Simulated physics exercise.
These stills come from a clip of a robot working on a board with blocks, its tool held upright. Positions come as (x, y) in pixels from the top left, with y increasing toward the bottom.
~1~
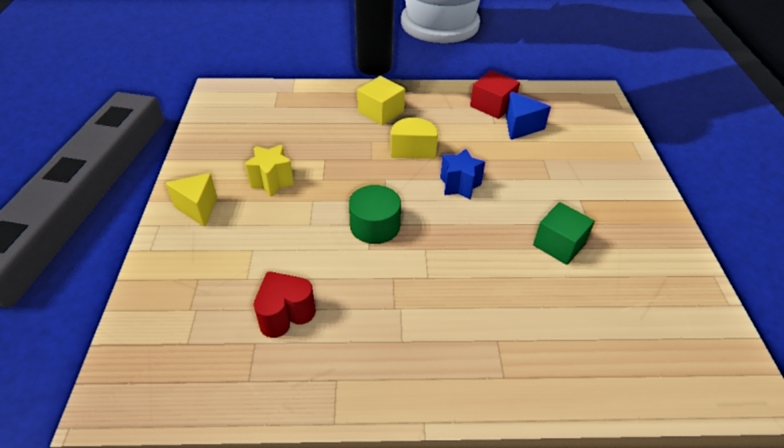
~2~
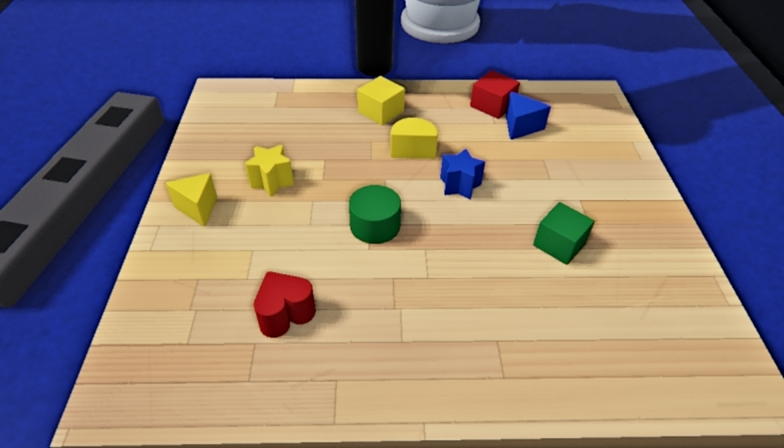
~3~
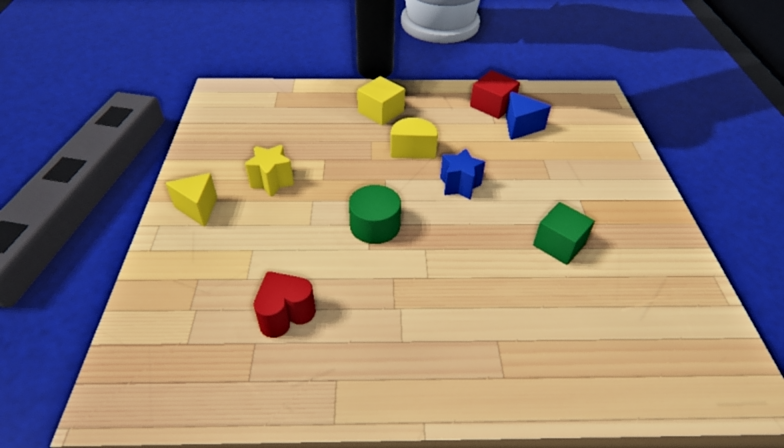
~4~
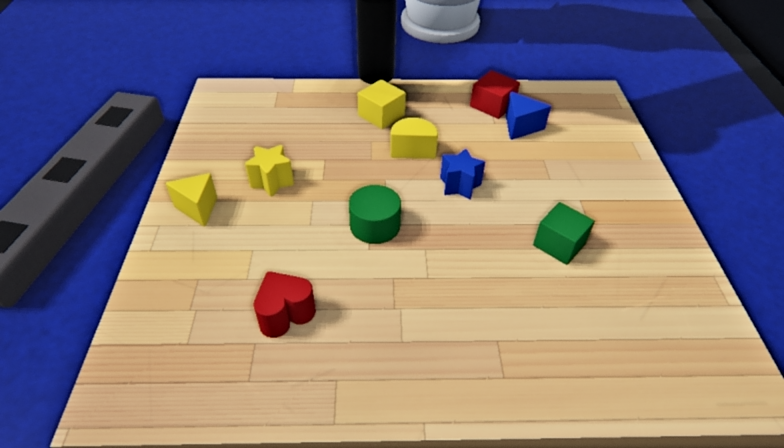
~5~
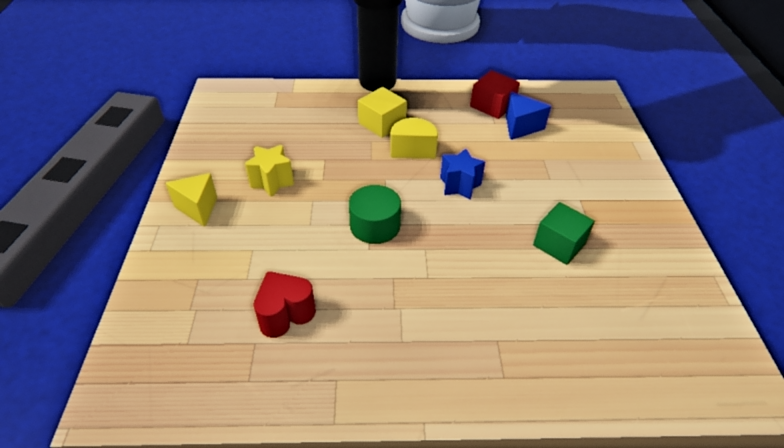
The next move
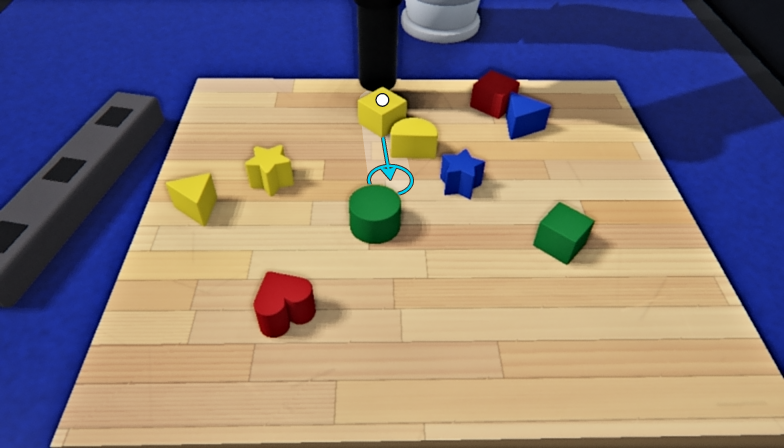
Black cylindrical tool nudging a yellow cube slightly toward a yellow half-round block on a wooden board scattered with colourful blocks.
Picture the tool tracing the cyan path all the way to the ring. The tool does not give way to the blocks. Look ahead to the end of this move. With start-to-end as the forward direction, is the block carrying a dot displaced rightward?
Yes, that is how it ends up.
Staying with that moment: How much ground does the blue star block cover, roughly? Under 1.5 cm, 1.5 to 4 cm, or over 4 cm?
It ends within 1.5 cm of its spot.
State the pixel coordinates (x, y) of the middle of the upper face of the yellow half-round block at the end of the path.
The middle of its upper face should be somewhere near (428, 143).
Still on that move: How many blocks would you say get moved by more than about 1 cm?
Three or more blocks.
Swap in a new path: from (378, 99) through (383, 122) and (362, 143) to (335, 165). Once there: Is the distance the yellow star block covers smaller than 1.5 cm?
Yes, it checks out.
The line goes in a line from (378, 99) to (390, 180); the dot is on the yellow square piece.
What follows on the original path. One third of the way, tool (381, 108); yellow square piece (382, 126); yellow half-round block (421, 136), turned 35° anticlockwise.
Two thirds of the way, tool (385, 134); yellow square piece (383, 152), turned 40° clockwise; yellow half-round block (426, 141), turned 60° anticlockwise.
At the end, tool (391, 164); green disc (372, 217); yellow square piece (383, 184), turned 60° clockwise; yellow half-round block (428, 143), turned 75° anticlockwise; blue star block unmoved.
